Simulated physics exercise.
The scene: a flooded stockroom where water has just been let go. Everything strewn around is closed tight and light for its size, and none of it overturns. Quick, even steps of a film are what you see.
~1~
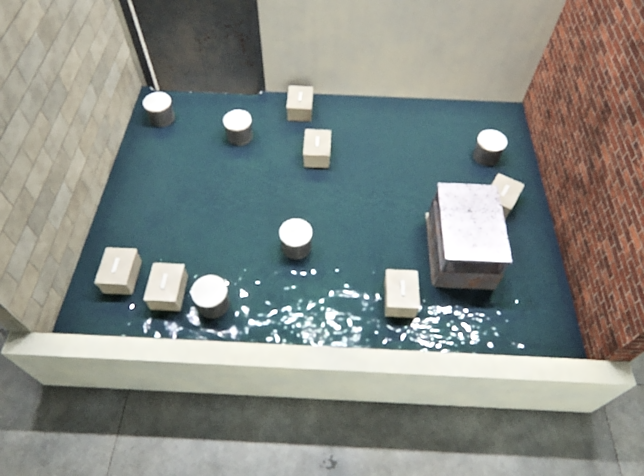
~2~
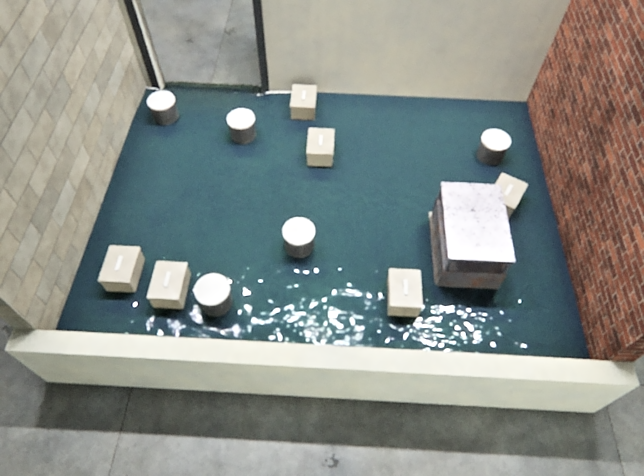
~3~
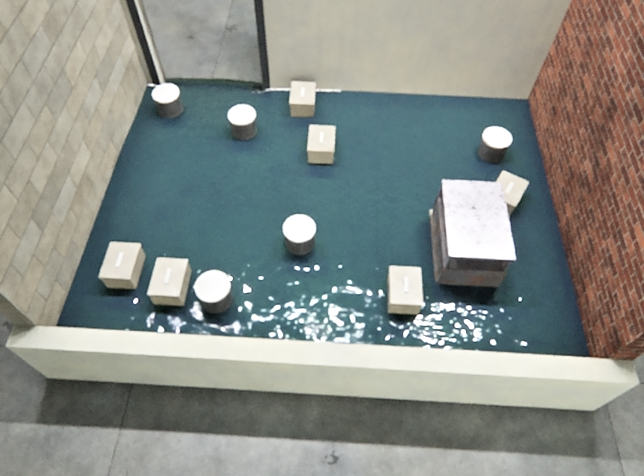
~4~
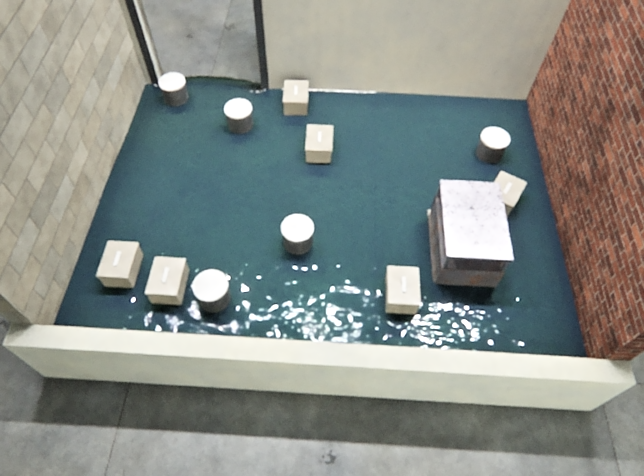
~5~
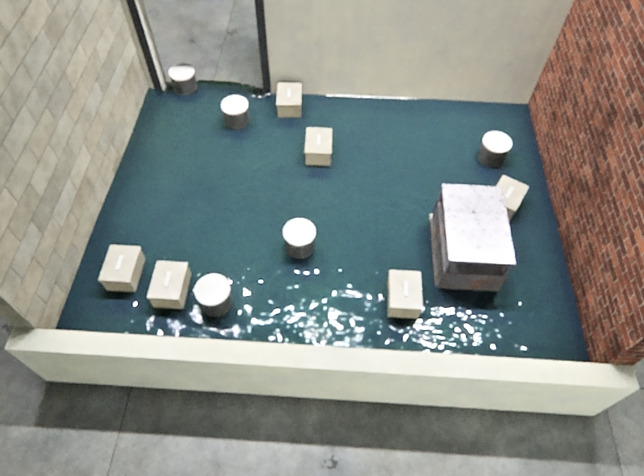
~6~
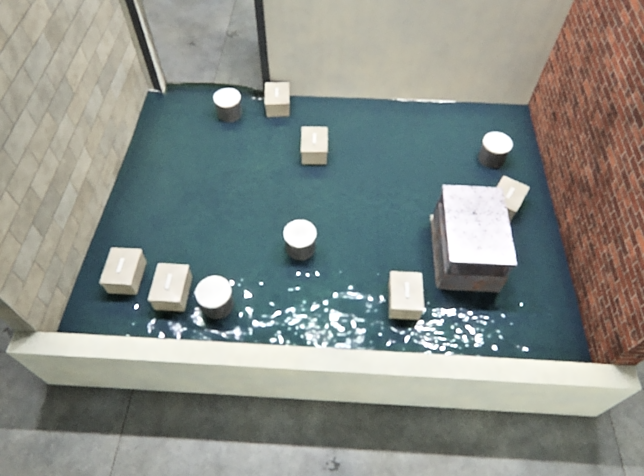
A dark door opens, then a floating pail drifts out the doorway as nearby containers shift.
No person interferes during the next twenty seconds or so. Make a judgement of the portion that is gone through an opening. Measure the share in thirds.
The likely share is a third through two thirds.
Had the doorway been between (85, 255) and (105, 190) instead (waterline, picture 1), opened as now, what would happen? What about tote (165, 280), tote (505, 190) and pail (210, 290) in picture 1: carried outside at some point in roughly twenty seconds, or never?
Sequentially, I'd put it as swept away, not lost, swept away.
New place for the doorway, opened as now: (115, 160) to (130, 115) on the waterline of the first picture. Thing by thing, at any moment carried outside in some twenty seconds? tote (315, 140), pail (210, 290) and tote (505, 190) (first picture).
Taking them in turn, the first is flushed away, the second is held back and the third is held back.
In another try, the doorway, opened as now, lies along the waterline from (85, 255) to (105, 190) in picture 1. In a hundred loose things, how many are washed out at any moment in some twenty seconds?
It works out at some 50 per cent of the things.
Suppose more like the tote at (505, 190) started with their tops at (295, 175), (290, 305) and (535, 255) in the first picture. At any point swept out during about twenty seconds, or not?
Escapes; remains; remains.
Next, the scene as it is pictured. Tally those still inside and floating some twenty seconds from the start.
Counting them up gives 4.
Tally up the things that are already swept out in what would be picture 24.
The count is 4.
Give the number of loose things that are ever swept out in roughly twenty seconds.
So, 7 of them.
A moment on, 3 of 11 are out; 8 afloat.
Next, 4 of 11 are out; 7 afloat.
Later, 5 of 11 are out; 6 afloat.
In the end, 7 of 11 are out; 4 afloat.
